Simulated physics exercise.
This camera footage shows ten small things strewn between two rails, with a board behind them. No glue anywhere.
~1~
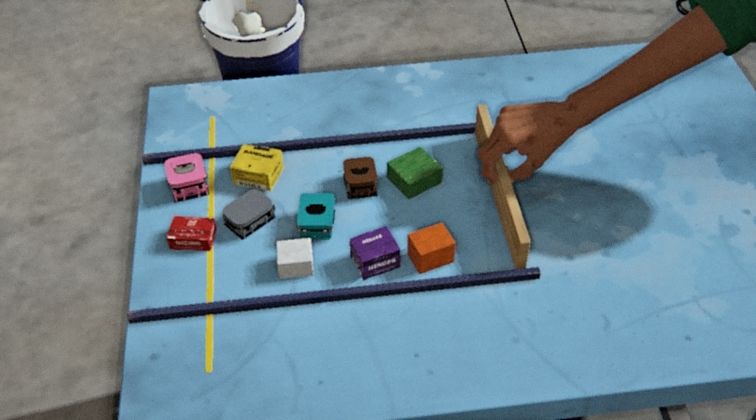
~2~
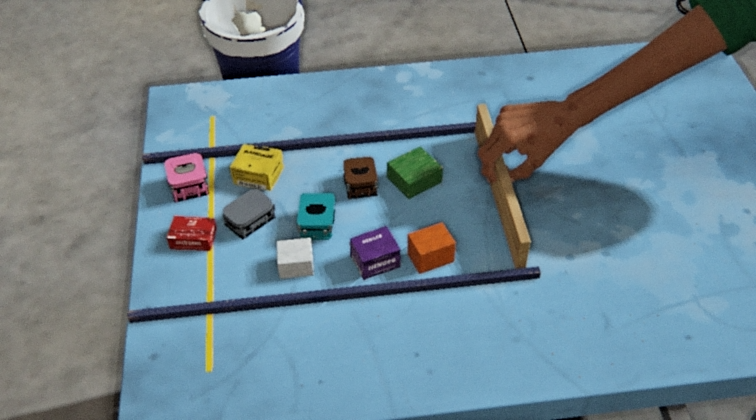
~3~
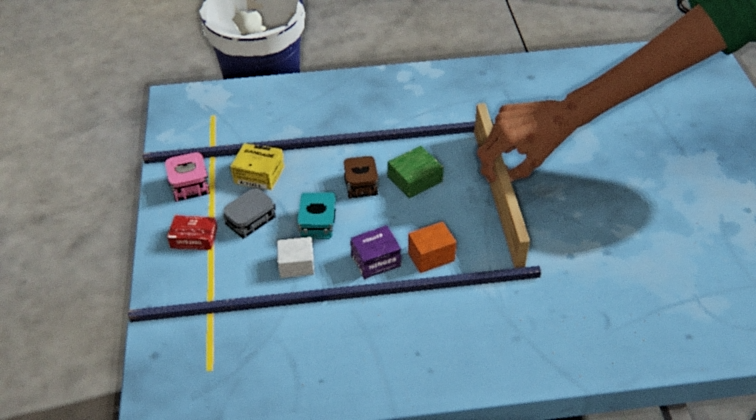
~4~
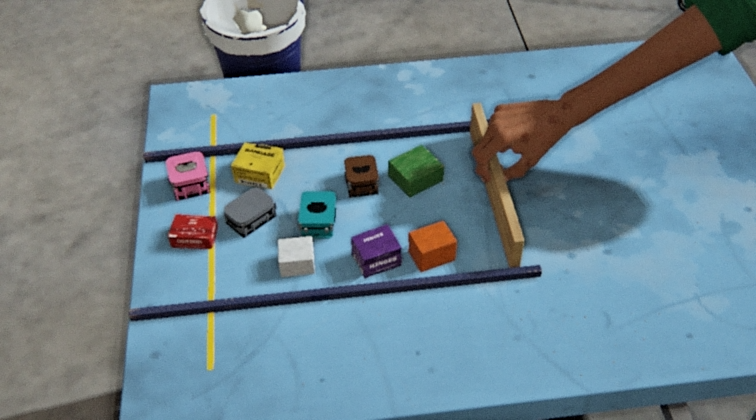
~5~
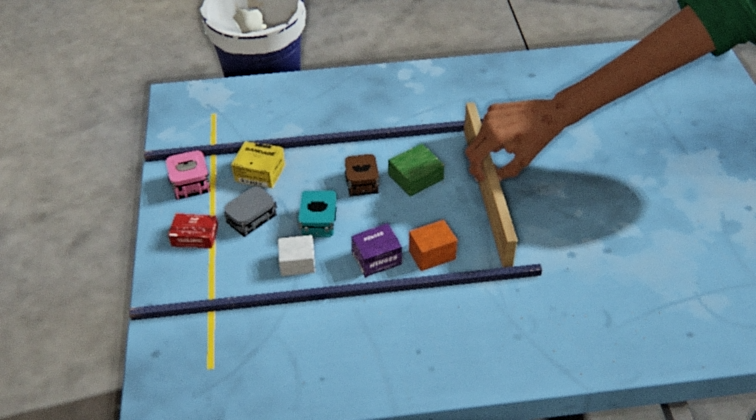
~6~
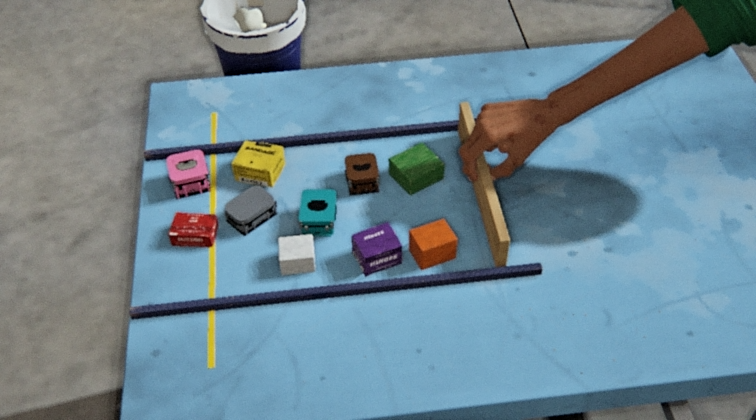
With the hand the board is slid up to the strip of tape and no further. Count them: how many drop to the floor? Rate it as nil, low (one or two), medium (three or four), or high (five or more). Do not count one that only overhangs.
Medium, three or four.
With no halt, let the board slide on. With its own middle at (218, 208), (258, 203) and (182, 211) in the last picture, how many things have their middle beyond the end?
First 3, then 0, then 7.
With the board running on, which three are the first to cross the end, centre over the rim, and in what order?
They are the pink case, then the white block, then the red box.
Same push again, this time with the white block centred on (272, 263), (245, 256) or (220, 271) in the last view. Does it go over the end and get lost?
Lab note - white block, per position: Is gone; is gone; is gone.
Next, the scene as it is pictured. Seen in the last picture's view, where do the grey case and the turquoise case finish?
The first one ends at (162, 230), the second at (194, 227).
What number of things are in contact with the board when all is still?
3 of them.
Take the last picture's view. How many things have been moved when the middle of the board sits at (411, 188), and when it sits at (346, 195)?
The number moved is 4 and then 6.
A little later, none off yet; pink case at rest near (189, 174); red box at rest near (194, 230); grey case at rest near (251, 211).
Next, none off yet; pink case shifted a little near (172, 177); red box at rest near (190, 231); grey case shifted a little near (231, 221).
When it is over, the number that fall off is three or four; down, white block, red box and pink case.
